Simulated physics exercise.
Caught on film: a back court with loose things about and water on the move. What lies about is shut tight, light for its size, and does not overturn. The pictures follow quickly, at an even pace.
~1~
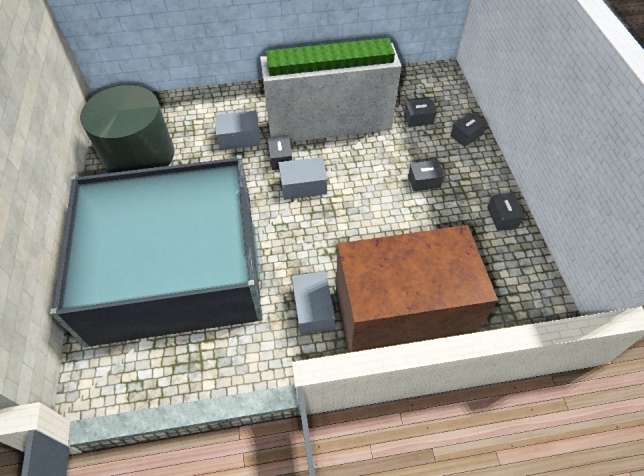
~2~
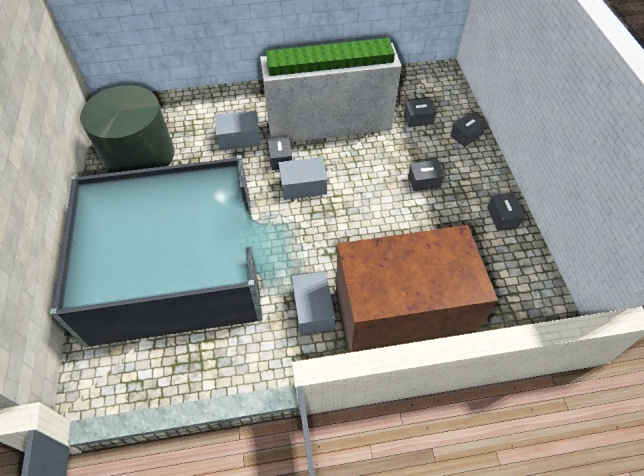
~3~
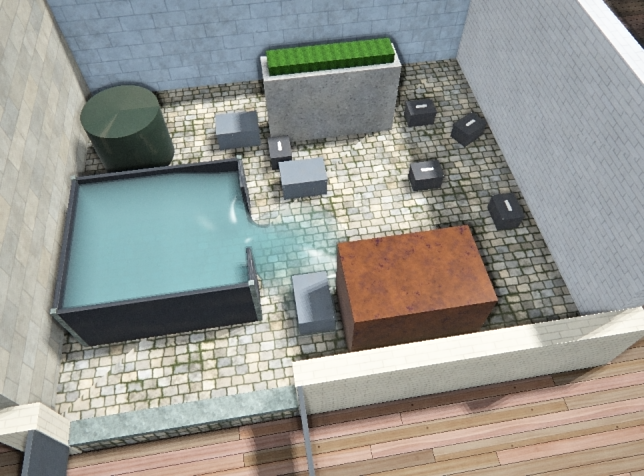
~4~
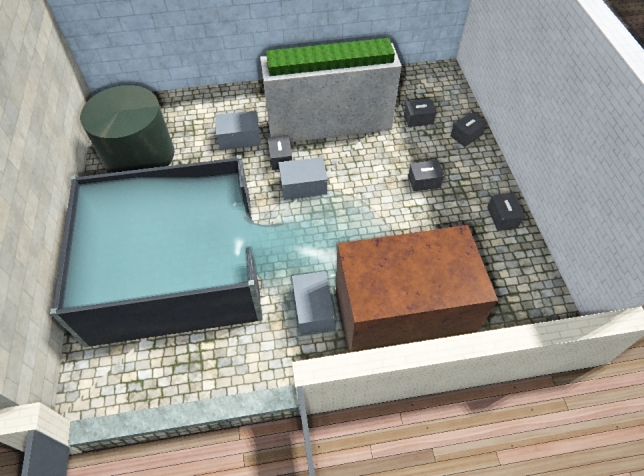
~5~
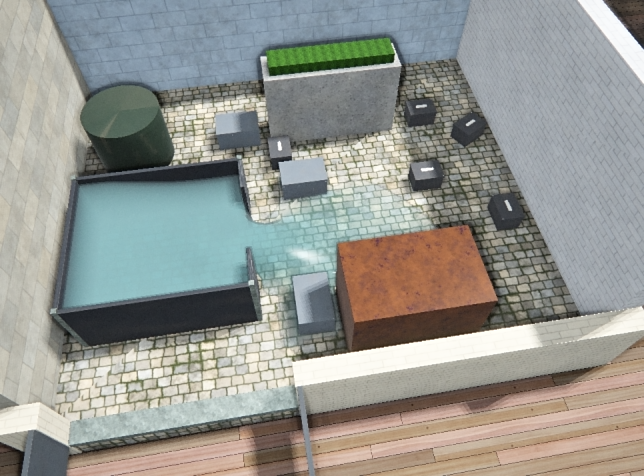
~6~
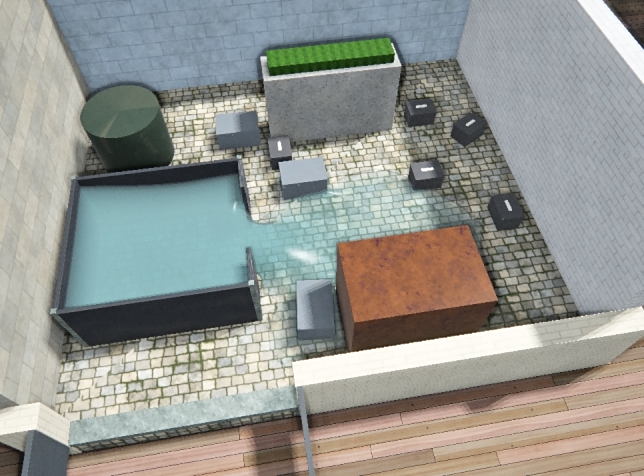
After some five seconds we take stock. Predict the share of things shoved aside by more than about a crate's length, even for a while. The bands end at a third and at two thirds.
It is between one and two thirds.
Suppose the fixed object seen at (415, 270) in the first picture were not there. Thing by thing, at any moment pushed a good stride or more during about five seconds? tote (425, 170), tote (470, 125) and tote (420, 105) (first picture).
One after the other: Moved that far, moved that far, that far or more.
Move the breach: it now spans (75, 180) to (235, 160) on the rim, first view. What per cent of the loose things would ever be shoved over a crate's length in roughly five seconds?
Roughly 90 per cent.
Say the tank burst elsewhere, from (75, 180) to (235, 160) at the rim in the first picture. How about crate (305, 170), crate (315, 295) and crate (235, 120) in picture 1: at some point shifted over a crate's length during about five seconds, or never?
In that order: Yes, never so far, yes.
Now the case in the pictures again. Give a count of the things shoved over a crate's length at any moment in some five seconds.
That makes 6.
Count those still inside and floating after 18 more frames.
It comes to 4.
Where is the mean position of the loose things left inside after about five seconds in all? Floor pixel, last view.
Roughly at (273, 154).
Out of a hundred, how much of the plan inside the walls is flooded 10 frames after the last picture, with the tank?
Near 50 in a hundred.
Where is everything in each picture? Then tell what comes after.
A crate at (313, 296), on the bottom; a crate at (303, 171), on the bottom; 0 of 10 have shifted, in the first picture.
A crate at (313, 296), on the bottom; a crate at (303, 171) rests on the ground; 0 of 10 have shifted, in the second picture.
A crate at (313, 296), on the bottom; a crate at (303, 171), on the bottom; 0 of 10 have shifted, in the third picture.
A crate at (313, 296), on the bottom; a crate at (303, 171) rests on the ground; 0 of 10 have shifted, in the fourth picture.
A crate at (313, 297) rests on the ground; a crate at (303, 171) rests on the ground; 0 of 10 have shifted, in the fifth picture.
A crate at (315, 303) rests on the ground, close to its start; a crate at (303, 170), on the bottom; 1 of 10 have shifted, in the sixth picture.
A moment on, 1 of 10 are well off their spots; 0 afloat.
Next, 3 of 10 are well off their spots; 3 afloat.
Later, 5 of 10 are well off their spots; 4 afloat.
In the end, 6 of 10 are well off their spots, and 6 have been at some point; 5 afloat.
